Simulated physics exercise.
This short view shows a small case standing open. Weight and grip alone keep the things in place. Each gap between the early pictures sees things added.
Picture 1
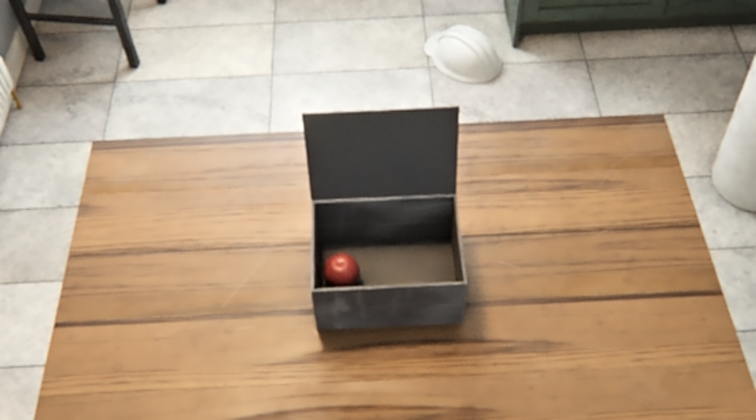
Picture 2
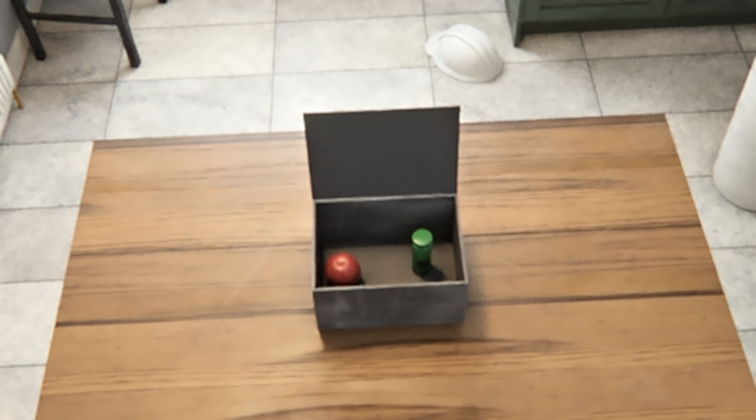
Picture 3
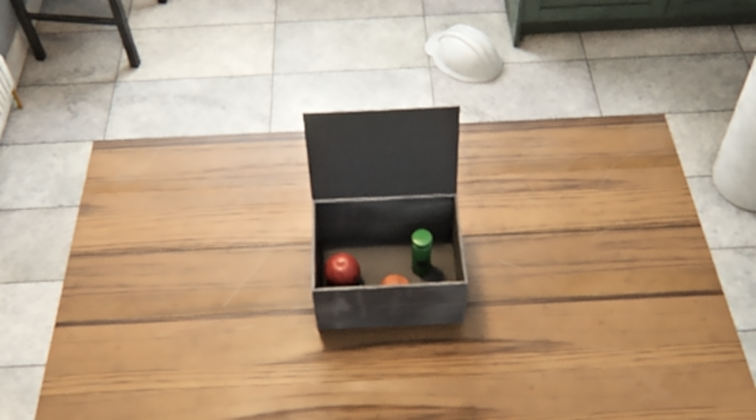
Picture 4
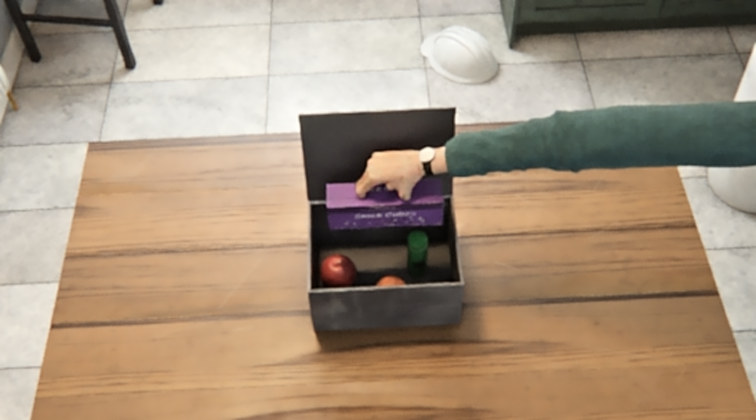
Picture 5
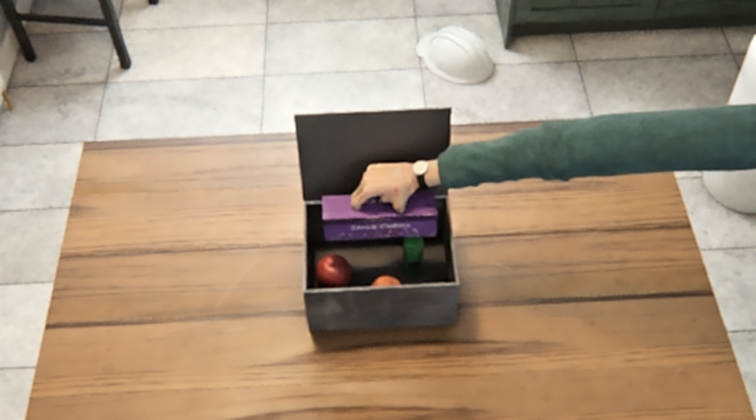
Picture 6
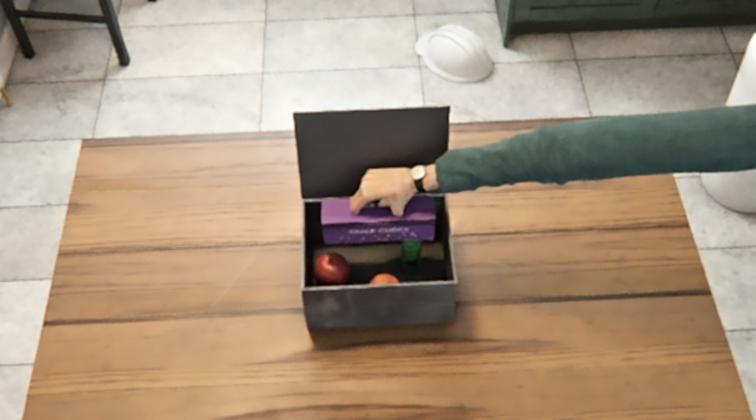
A black box holding an apple gains a green shaker, an orange item, then a hand lowers in a purple carton.
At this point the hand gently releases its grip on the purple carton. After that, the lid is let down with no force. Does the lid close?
Yes, the lid is going to drop into place.
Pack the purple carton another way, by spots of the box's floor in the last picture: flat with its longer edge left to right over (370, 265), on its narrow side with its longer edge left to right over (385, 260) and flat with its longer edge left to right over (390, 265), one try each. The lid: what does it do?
So, one: It drops fully; two: It drops fully; three: It drops fully.
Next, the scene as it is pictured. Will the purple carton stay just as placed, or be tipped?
After all that, it finishes out of line.
Then, 0.50 s later than the last frame, purple carton upside down near (367, 244); green shaker on its side; red apple moved a little.
Then, 1.70 s later than the last frame, lid 48° above the rim; purple carton upside down near (367, 245); green shaker on its side; red apple moved about its own width.
When it is over, lid shut; lying over in the box, purple carton and green shaker; moved from the start, red apple; orange ball as before. End places, in pixels of the last picture, purple carton near (367, 245).
